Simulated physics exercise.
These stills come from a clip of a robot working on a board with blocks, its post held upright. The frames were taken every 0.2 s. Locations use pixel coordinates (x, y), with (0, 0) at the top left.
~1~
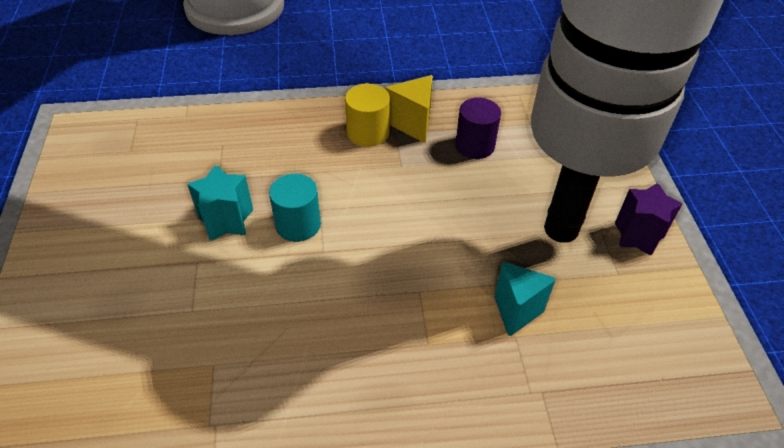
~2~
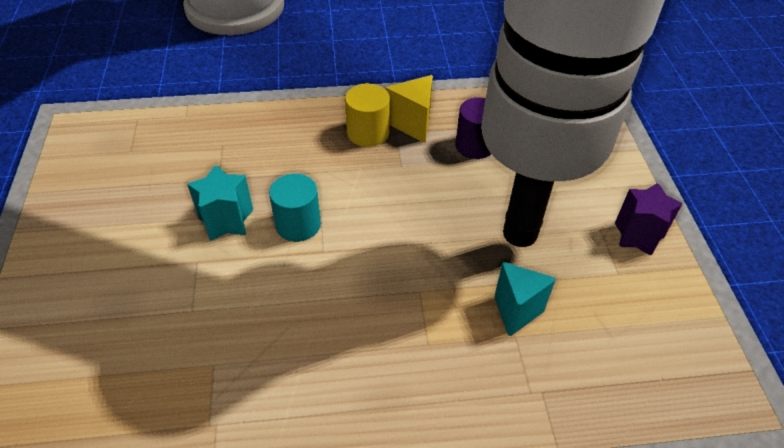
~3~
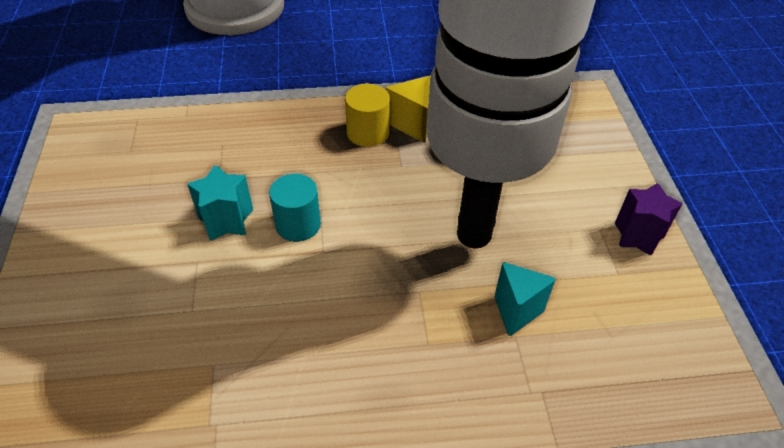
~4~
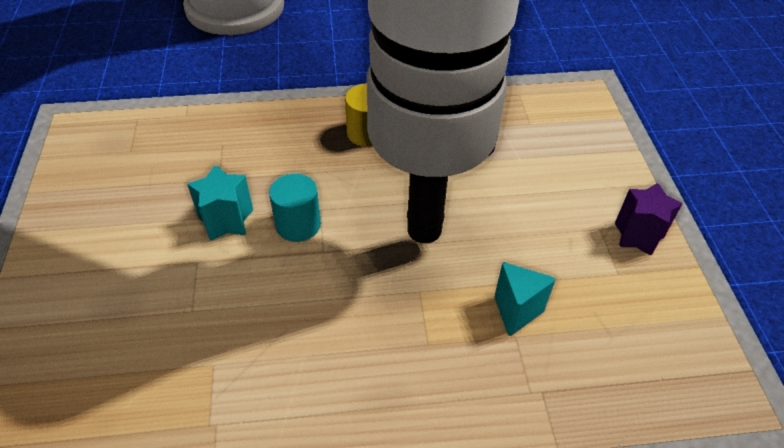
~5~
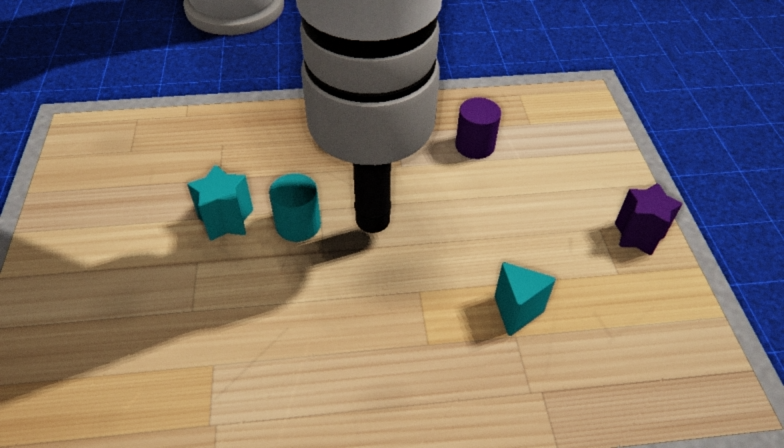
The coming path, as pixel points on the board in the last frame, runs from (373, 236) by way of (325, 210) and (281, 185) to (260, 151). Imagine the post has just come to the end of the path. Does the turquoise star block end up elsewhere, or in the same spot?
By the last moment, the turquoise star block will still be in its place.
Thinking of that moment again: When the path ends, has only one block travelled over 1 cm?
Yes.
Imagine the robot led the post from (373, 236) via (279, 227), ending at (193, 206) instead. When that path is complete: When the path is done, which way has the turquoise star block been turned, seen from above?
It twists anticlockwise.
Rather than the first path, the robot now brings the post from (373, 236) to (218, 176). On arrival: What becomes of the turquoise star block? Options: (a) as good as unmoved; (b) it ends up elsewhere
The correct letter is b.
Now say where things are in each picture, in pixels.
Tip of the post at (561, 231), middles of tops, turquoise star block at (217, 185), turquoise circular block at (293, 190), in the first picture.
Post at (520, 235), nothing pushed, in the second picture.
Post at (474, 236), nothing pushed, in the third picture.
Post at (424, 231), nothing pushed, in the fourth picture.
Post at (373, 221), turquoise star block at (217, 185), turquoise circular block at (293, 190), in the fifth picture.
What follows on the original path. One third of the way, post at (322, 195); turquoise circular block at (282, 189).
Two thirds of the way, post at (279, 170); turquoise circular block at (268, 186).
At the end, post at (257, 135); turquoise star block unmoved; turquoise circular block at (268, 186).
